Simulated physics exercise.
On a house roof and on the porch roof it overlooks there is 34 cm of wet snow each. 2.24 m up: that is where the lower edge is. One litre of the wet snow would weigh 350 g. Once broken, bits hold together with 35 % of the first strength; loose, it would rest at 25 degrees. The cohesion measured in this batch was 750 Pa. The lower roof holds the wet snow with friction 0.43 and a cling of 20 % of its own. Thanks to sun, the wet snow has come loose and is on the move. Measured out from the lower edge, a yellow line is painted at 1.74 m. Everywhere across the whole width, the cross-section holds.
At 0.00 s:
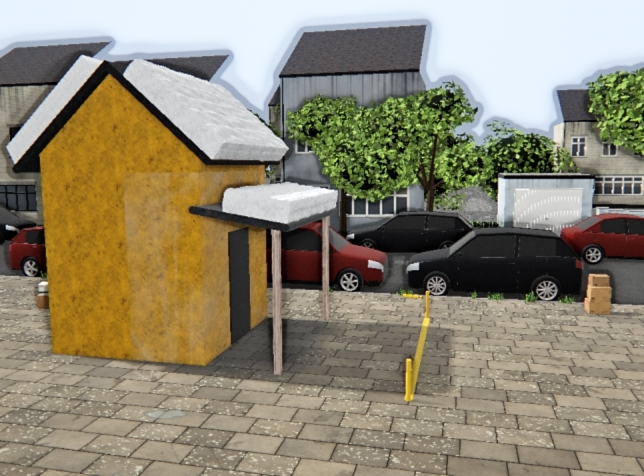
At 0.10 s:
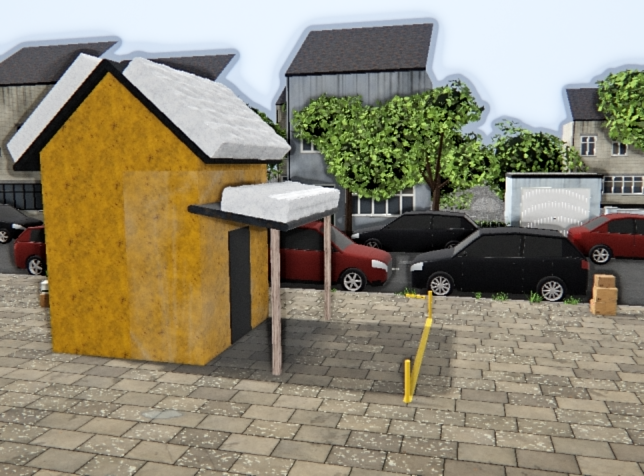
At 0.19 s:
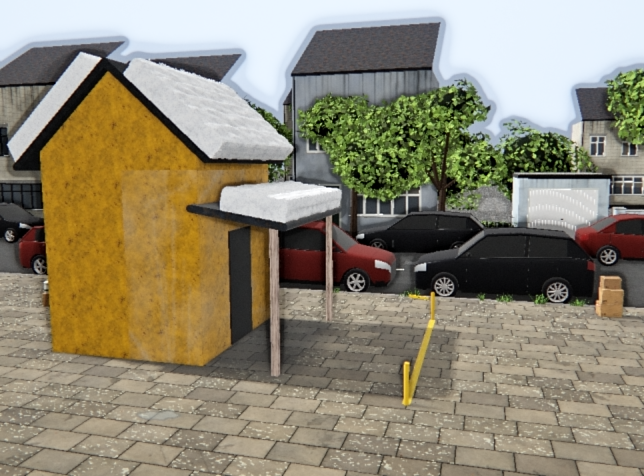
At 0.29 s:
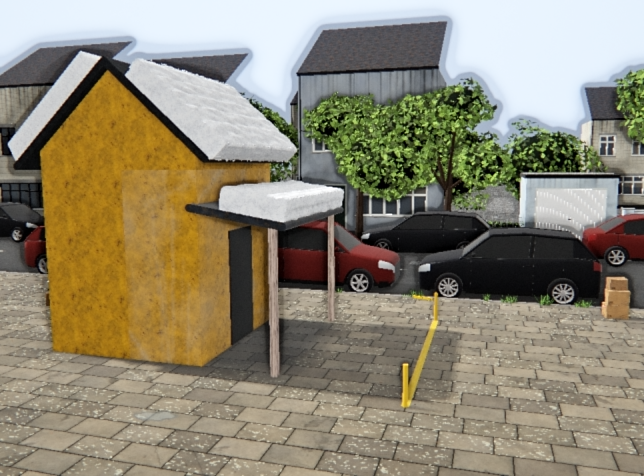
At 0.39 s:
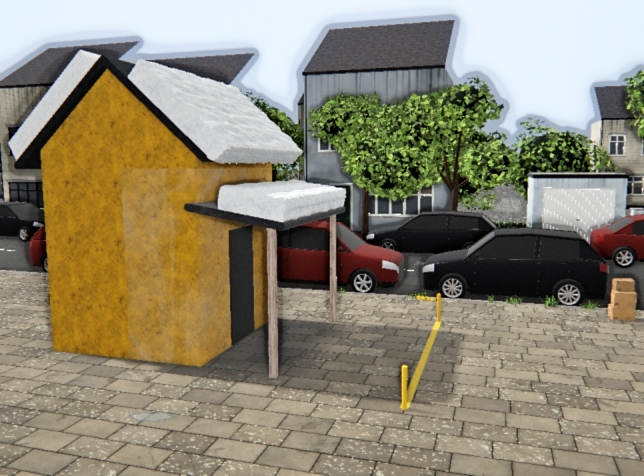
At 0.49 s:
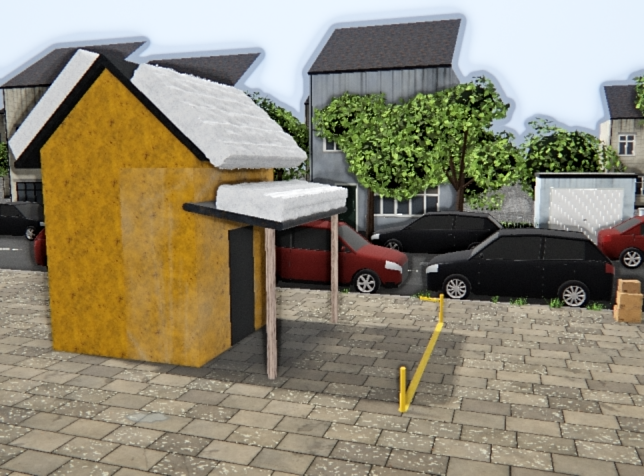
On a paved lot beside parked cars, a small yellow house stood with snow on its roofs, and the white slab on the porch roof slid slightly outward to the right, toward the yellow line.
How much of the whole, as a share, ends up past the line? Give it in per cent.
Something like 0 per cent.
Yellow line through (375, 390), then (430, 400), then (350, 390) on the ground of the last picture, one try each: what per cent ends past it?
Respectively about 5 in a hundred, 0 in a hundred and 14 in a hundred.
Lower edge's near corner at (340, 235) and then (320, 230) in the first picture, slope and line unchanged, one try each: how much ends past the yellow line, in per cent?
Try 1: Near 0 %; try 2: Near 0 %.
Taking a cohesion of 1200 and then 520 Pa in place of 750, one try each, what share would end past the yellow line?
It'd be some 0 percent the first time and some 5 percent the second.
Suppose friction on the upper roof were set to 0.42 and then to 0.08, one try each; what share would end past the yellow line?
Try 1: 4 %; try 2: 25 %.
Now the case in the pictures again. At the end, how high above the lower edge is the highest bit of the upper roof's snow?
Roughly 0.7 m.
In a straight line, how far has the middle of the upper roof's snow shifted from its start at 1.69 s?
It sits some 1.8 m from where it began.
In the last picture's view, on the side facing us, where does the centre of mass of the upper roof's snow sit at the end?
I'd put it at around pixel (292, 299).
After 1.04 s, none is below the lower edge and 0 % is past the line.
After 1.69 s, 4 % is below the lower edge and 0 % is past the line.
After 2.35 s, 33 % is below the lower edge and 0 % is past the line.
After 3.00 s, 34 % is below the lower edge and 0 % is past the line.
After 6.00 s, at the end, 55 % is below the lower edge and 0 % is past the line.
